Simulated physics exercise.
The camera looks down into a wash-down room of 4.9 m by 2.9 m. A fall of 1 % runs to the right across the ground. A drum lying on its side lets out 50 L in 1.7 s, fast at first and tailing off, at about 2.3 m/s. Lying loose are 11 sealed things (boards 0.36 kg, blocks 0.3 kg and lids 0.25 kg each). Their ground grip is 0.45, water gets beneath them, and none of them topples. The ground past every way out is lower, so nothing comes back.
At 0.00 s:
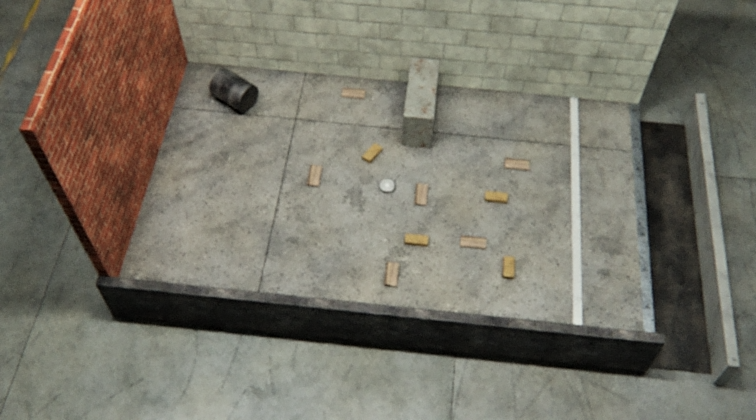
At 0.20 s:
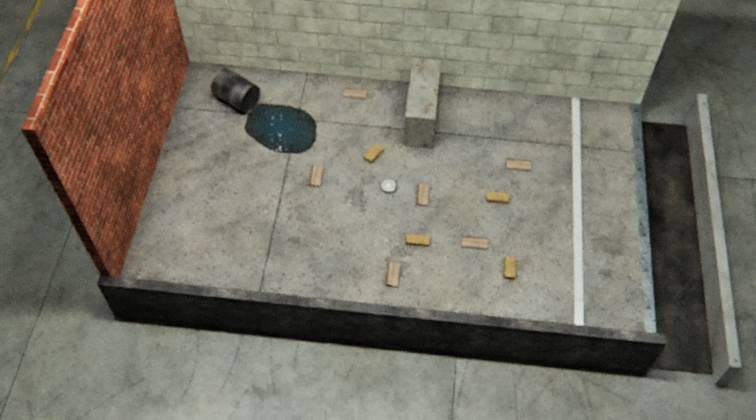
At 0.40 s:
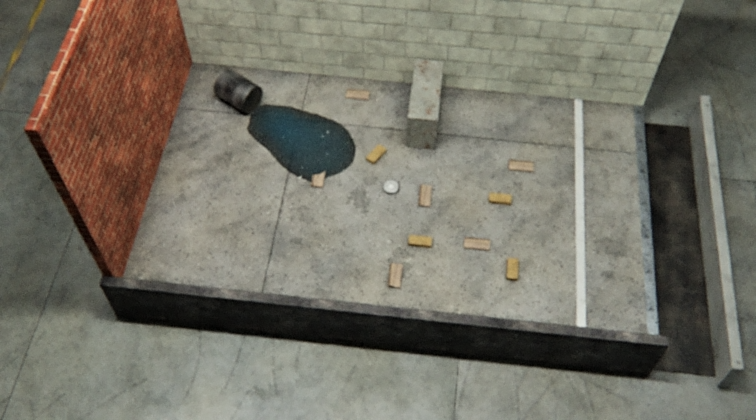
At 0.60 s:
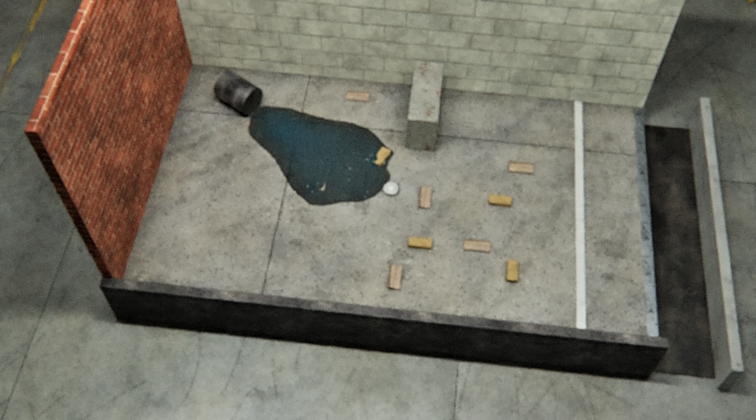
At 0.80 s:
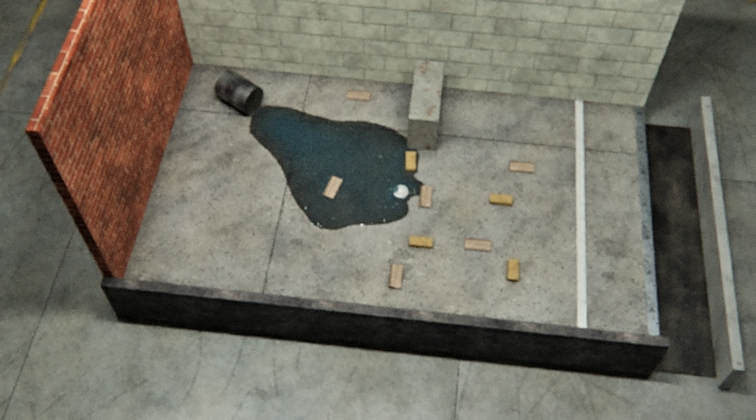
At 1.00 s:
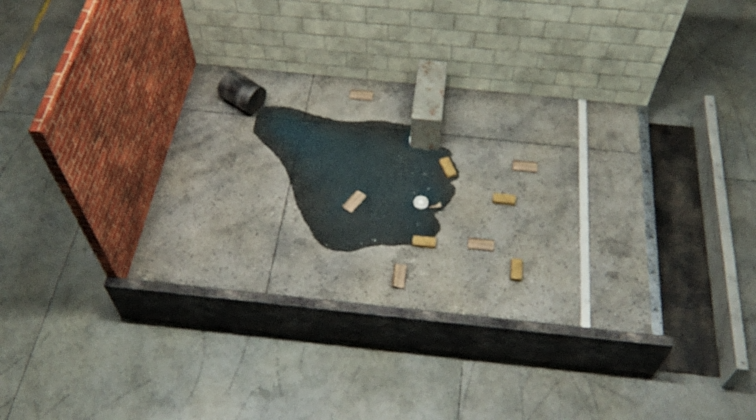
The clip opens on a walled concrete floor with scattered small blocks, a white disc and a dark drum lying on its side. Dark blue water pours from the drum and spreads rightward in a widening pool, reaching the nearest pieces. It then carries a few of them, including the disc, to the right.
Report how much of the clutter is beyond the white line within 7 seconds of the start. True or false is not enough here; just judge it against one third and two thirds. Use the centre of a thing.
It lies between the two marks.
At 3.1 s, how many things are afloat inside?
It comes to 5 of them.
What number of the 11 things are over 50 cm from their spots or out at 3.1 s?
Tally at that time: 9.
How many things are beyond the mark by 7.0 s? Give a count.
7.
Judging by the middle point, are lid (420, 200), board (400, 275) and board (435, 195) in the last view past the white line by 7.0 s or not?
Taking them as listed, the first one succeeded, the second failed and the third succeeded.
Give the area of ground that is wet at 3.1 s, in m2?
That flooded area is roughly 3.5 m2.
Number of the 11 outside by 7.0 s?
That makes 6 by then.
After 1.4 s 0 of 11 are over the mark; 3 afloat.
After 3.1 s 5 of 11 are over the mark; 5 afloat.
After 4.9 s 7 of 11 are over the mark; 0 afloat.
After 7.0 s 7 of 11 are over the mark; 0 afloat.
